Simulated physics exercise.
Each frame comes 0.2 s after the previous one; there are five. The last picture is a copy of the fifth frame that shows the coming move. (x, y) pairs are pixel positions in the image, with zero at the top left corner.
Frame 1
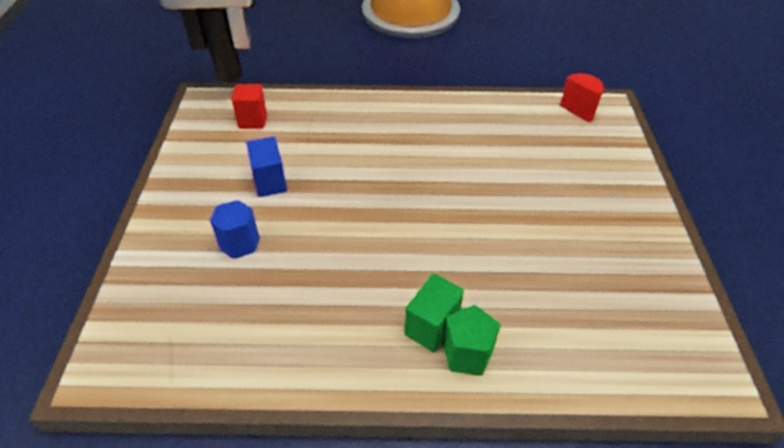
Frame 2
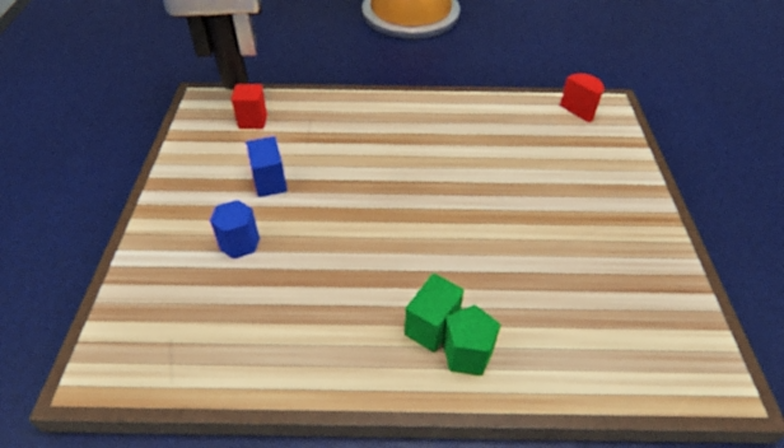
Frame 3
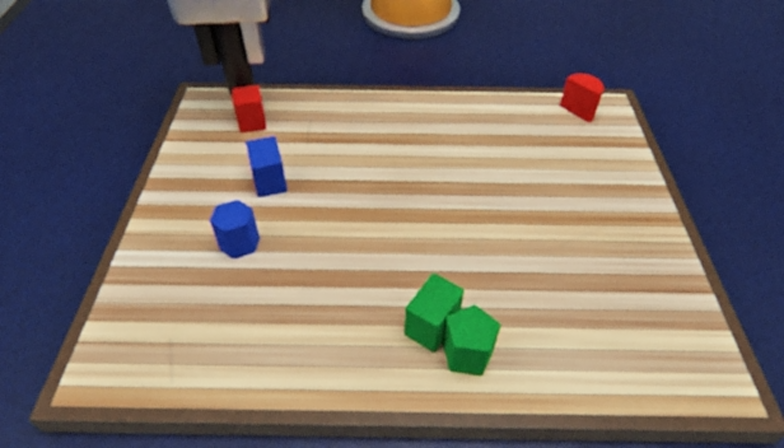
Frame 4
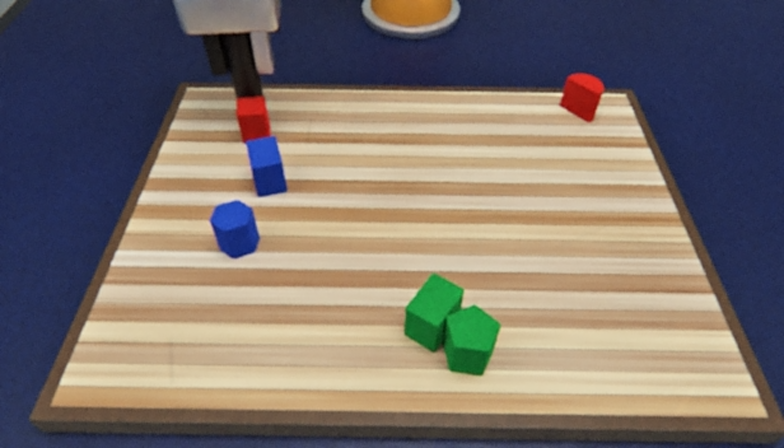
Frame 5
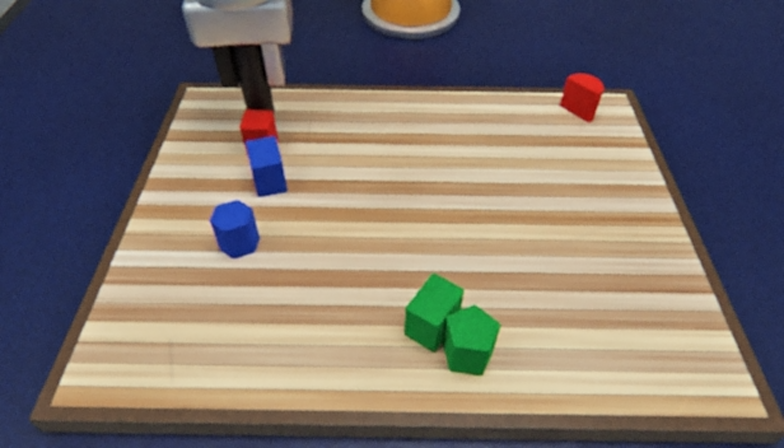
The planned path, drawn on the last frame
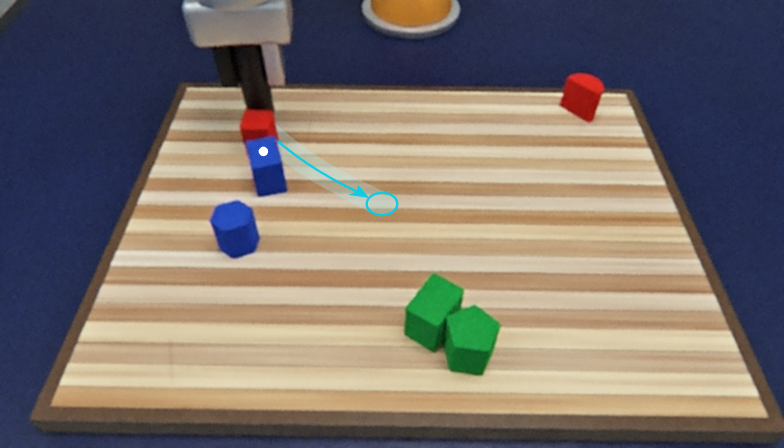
On a striped wooden board, a dark-tipped tool pushes a red block toward a blue block.
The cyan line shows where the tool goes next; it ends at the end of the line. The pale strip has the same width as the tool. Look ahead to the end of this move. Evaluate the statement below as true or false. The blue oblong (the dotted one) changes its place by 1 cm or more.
Verdict: True.
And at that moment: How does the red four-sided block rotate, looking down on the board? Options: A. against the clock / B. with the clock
My answer is option B.
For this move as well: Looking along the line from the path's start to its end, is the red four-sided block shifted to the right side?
That would be a yes.
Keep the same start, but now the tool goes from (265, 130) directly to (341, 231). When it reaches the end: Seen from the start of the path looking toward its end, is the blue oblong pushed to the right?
Yes - that is the case.
Path on the board, from (265, 130) via (315, 168), ending at (382, 204); the dot is on the blue oblong.
What follows on the original path. One third of the way, tool (294, 140); red four-sided block (259, 134), turned 40° clockwise; blue oblong (260, 161).
Two thirds of the way, tool (335, 165); red four-sided block (259, 134), turned 40° clockwise; blue oblong (260, 161).
At the end, tool (382, 188); red four-sided block (259, 134), turned 40° clockwise; blue oblong (260, 161).
